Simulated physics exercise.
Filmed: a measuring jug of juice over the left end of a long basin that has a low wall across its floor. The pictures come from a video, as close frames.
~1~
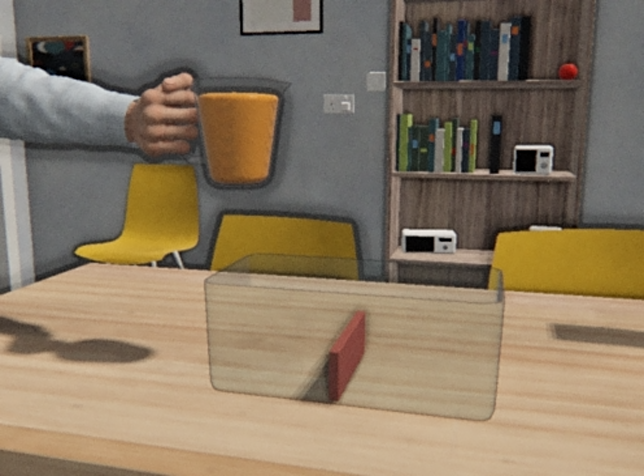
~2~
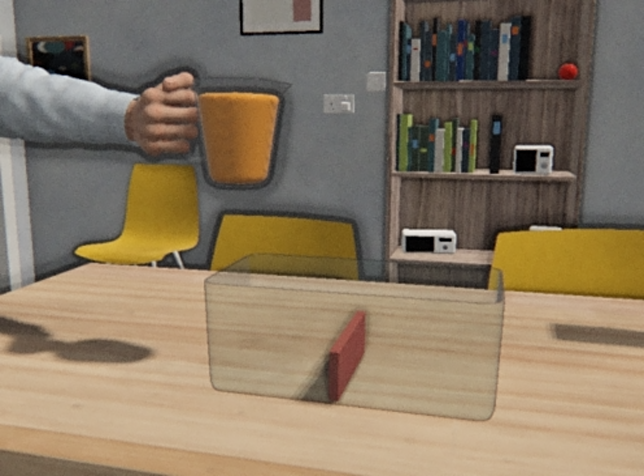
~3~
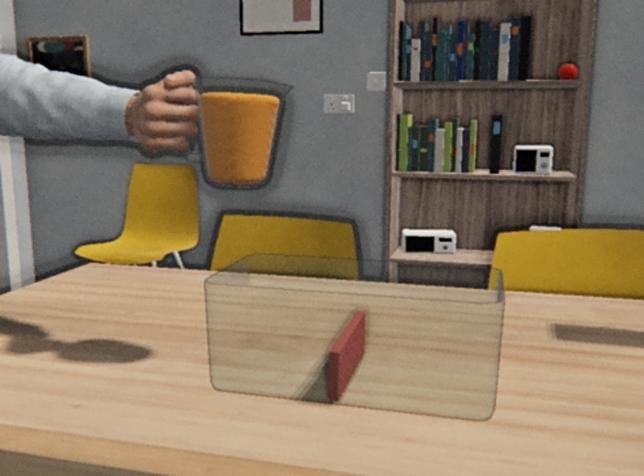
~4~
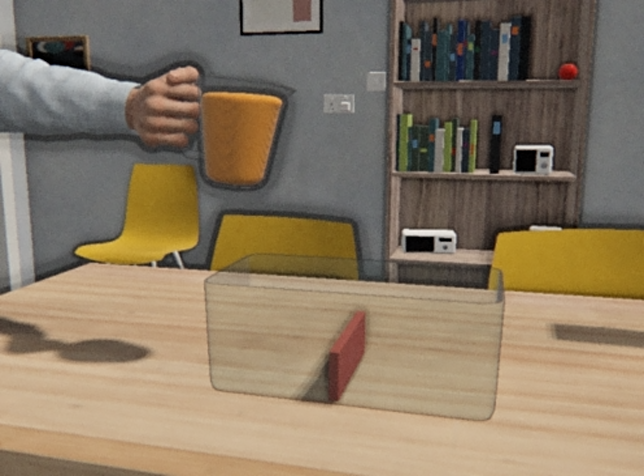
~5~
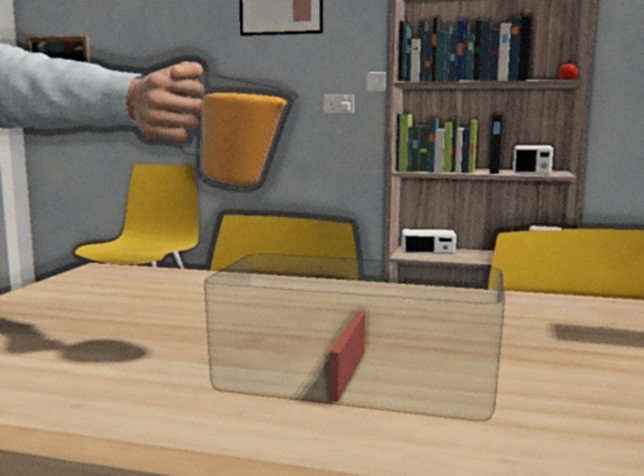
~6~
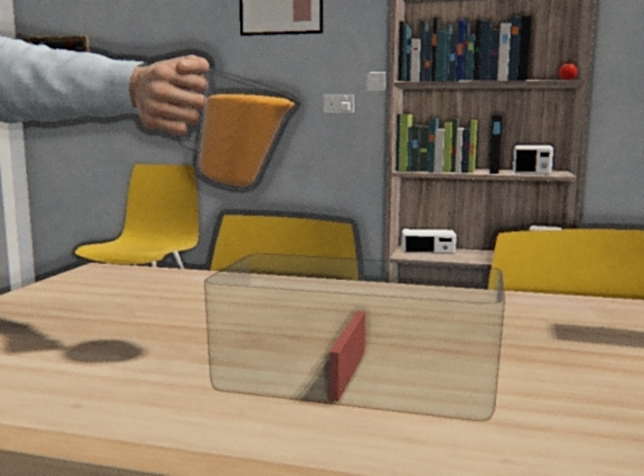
Above a clear basin on a table, a hand gradually tilts a jug of orange juice rightward.
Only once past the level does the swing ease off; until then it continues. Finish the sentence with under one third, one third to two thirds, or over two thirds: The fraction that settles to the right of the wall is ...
The fraction that settles to the right of the wall is one third to two thirds.
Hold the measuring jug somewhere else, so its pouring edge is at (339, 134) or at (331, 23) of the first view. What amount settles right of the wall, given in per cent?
Roughly 90 in a hundred the first time and 90 in a hundred the second.
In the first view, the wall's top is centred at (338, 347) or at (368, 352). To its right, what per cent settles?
70 % then 25 %.
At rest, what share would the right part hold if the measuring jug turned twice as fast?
About 25 per cent.
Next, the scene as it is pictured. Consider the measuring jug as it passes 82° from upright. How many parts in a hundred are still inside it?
65 %.
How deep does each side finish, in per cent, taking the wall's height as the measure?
About 20 on the left and about 20 on the right.
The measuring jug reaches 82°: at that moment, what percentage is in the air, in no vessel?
Near 25 parts in a hundred.
A moment on, the measuring jug is tipped on its side and 63 per cent is still to pour, 1 is left of the wall and 10 right of it.
Next, the measuring jug is tipped right over and 6 per cent is still to pour, 35 is left of the wall and 44 right of it.
Then the measuring jug is tipped right over and 0 per cent is still to pour, 53 is left of the wall and 45 right of it.
Later the measuring jug is tipped right over and 0 per cent is still to pour, 53 is left of the wall and 45 right of it.
At rest 53 per cent lies left of the wall, 45 right of it and 2 outside.
